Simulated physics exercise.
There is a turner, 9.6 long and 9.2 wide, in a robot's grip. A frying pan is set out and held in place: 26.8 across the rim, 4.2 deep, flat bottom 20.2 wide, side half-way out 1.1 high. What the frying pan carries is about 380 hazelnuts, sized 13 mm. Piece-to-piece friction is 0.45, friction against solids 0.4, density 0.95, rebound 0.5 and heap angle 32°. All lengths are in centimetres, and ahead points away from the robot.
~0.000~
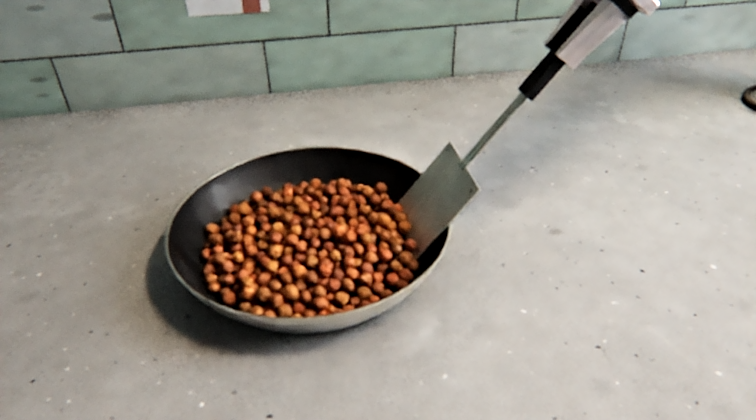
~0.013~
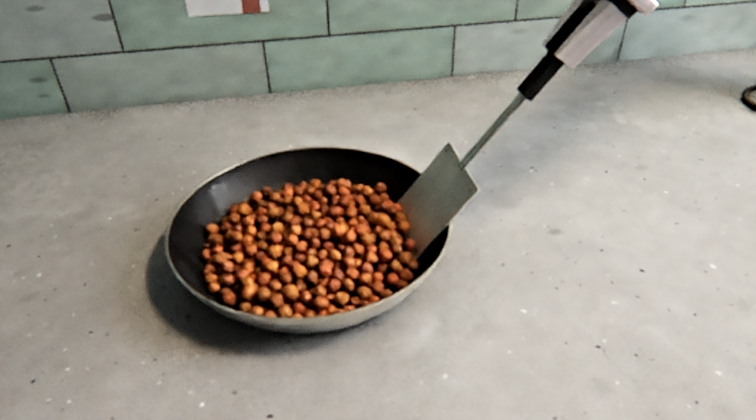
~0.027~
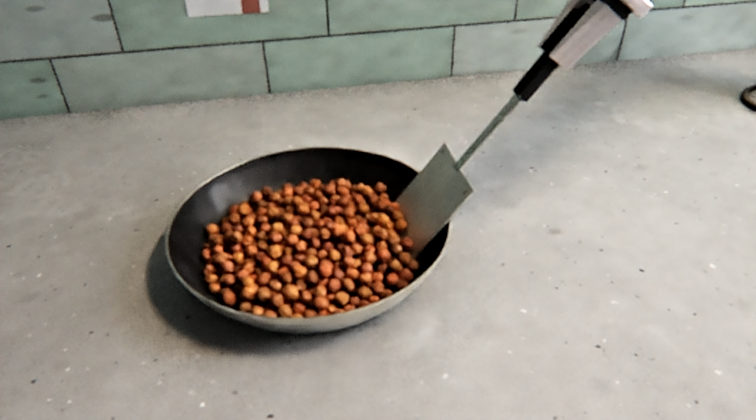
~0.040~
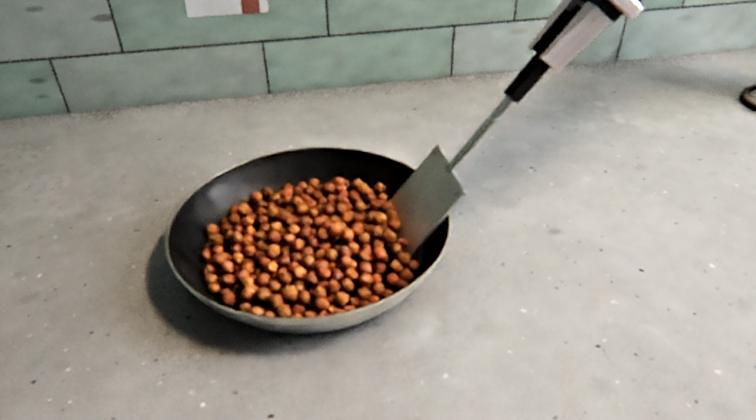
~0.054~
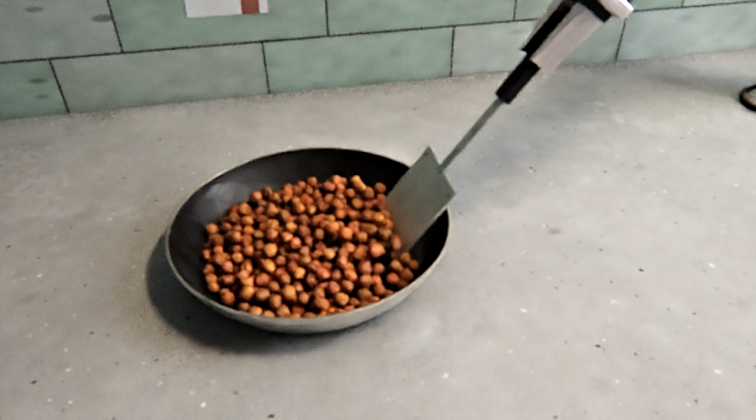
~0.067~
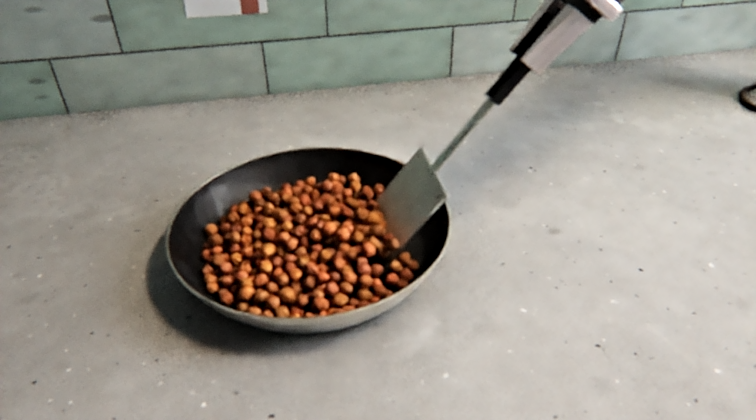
A frying pan full of round brown nuts sat on a speckled grey counter while a flat metal turner, dipped in at its right side, slid slowly a short way left, nudging the nuts beside it.
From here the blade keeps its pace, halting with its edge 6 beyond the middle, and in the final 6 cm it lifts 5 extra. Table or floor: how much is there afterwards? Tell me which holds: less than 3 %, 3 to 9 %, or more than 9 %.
3 to 9 % holds.
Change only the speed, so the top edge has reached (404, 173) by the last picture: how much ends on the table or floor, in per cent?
Some 20 percent.
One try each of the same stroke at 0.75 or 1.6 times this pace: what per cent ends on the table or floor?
Estimates in order: 0 per cent, 15 per cent.
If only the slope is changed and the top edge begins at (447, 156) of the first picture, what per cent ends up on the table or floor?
About 5%.
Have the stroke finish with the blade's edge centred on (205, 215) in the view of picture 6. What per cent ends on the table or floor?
Roughly 20 per cent.
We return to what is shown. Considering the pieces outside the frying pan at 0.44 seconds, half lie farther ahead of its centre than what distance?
The distance is around 18 cm.
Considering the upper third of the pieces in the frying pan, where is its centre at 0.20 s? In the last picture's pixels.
I'd put it somewhere near (271, 225).
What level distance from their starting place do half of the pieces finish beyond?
I'd put it at close to 3 centimetres.
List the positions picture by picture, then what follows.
The first frame shows turner top edge at (465, 164), sloping 52°; upper third of the load around (322, 233), from x 205 to 410, top at y 185; 378 in the frying pan.
The second frame shows turner top edge at (464, 164), sloping 52°; upper third of the load around (323, 232), from x 205 to 410, top at y 185.
The third frame shows turner top edge at (459, 165), sloping 52°; upper third of the load around (323, 231), from x 210 to 410, top at y 185.
The fourth frame shows turner top edge at (451, 167), sloping 52°; upper third of the load around (324, 230), from x 210 to 410, top at y 185.
The fifth frame shows turner top edge at (442, 168), sloping 52°; upper third of the load around (320, 230), from x 210 to 410, top at y 180.
The sixth frame shows turner top edge at (434, 169), sloping 52°; upper third of the load around (320, 229), from x 210 to 410, top at y 180; 378 in the frying pan.
By 0.13 s, sloping 52°, highest piece 5 above the table; 378 in the frying pan.
By 0.20 s, sloping 52°, highest piece 7 above the table; 378 in the frying pan.
By 0.44 s, sloping 52°, highest piece 5 above the table; 359 in the frying pan, 16 on the table or floor, 3 on the blade or in flight.
By 1.49 s, sloping 52°, highest piece 5 above the table; 359 in the frying pan, 19 on the table or floor.
Final count, 359 in the frying pan, 19 on the table or floor. That is 5 % on the table or floor.
